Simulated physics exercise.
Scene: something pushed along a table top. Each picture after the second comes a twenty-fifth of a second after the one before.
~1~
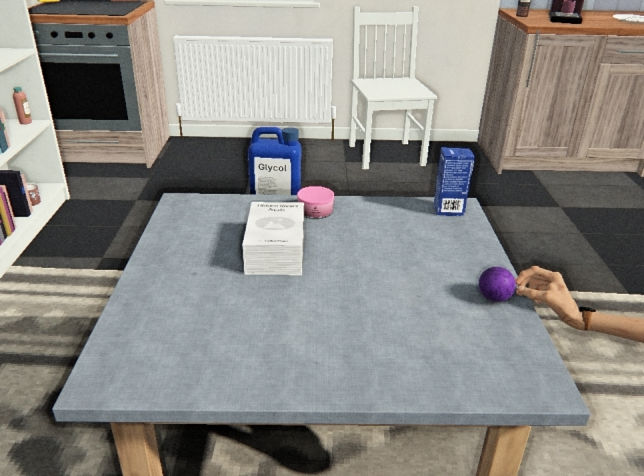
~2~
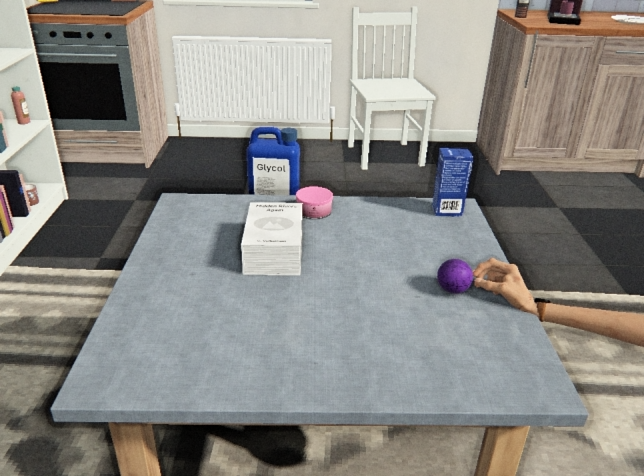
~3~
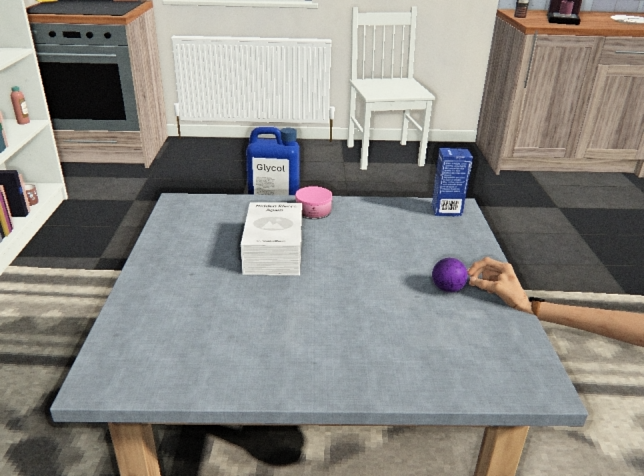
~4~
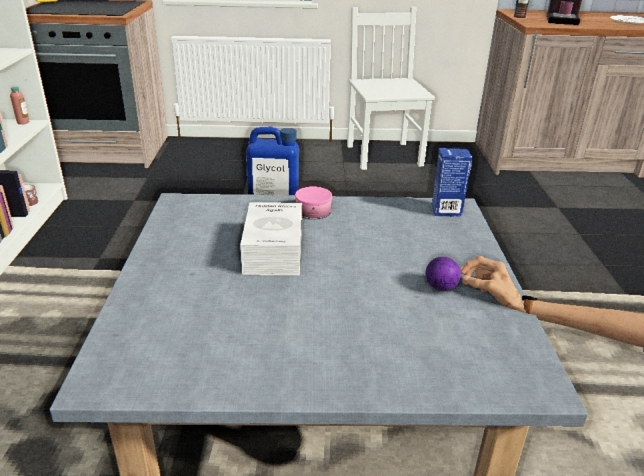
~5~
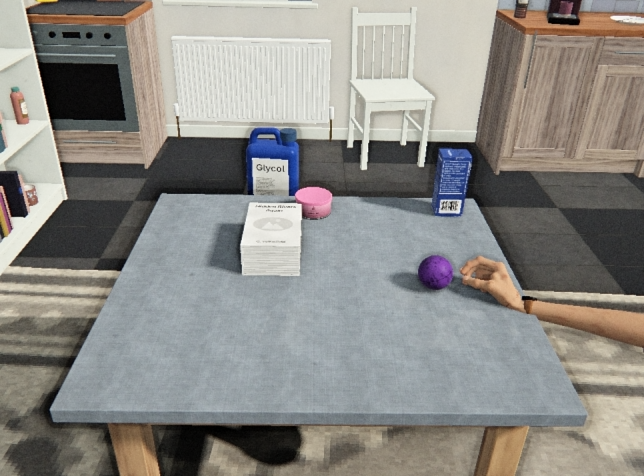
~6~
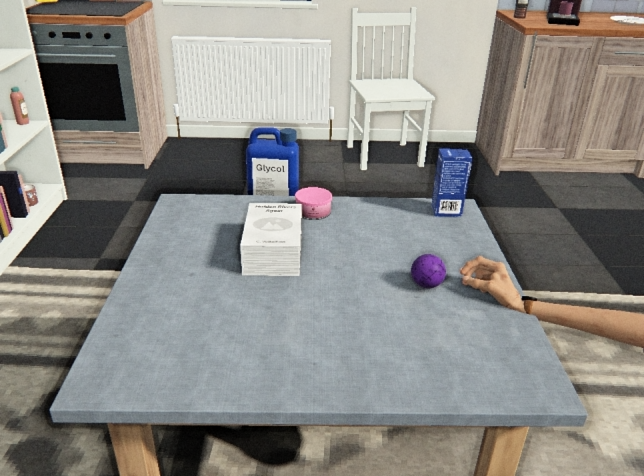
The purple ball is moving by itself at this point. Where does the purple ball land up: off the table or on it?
Well, in the end it doesn't leave the table.
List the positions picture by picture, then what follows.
In the first picture, under the hand; purple ball (497, 284).
In the second picture, under the hand; purple ball (455, 276).
In the third picture, under the hand; purple ball (449, 275).
In the fourth picture, purple ball (443, 274).
In the fifth picture, purple ball (435, 273) moved a little.
In the sixth picture, purple ball (428, 271) moved a little.
Then, 0.30 s later than the last frame, purple ball moved well along near (383, 262).
Then, 0.60 s later than the last frame, purple ball moved well along near (352, 255).
When it is over, moved from the start, purple ball. End places, in pixels of the last picture, purple ball near (325, 249).
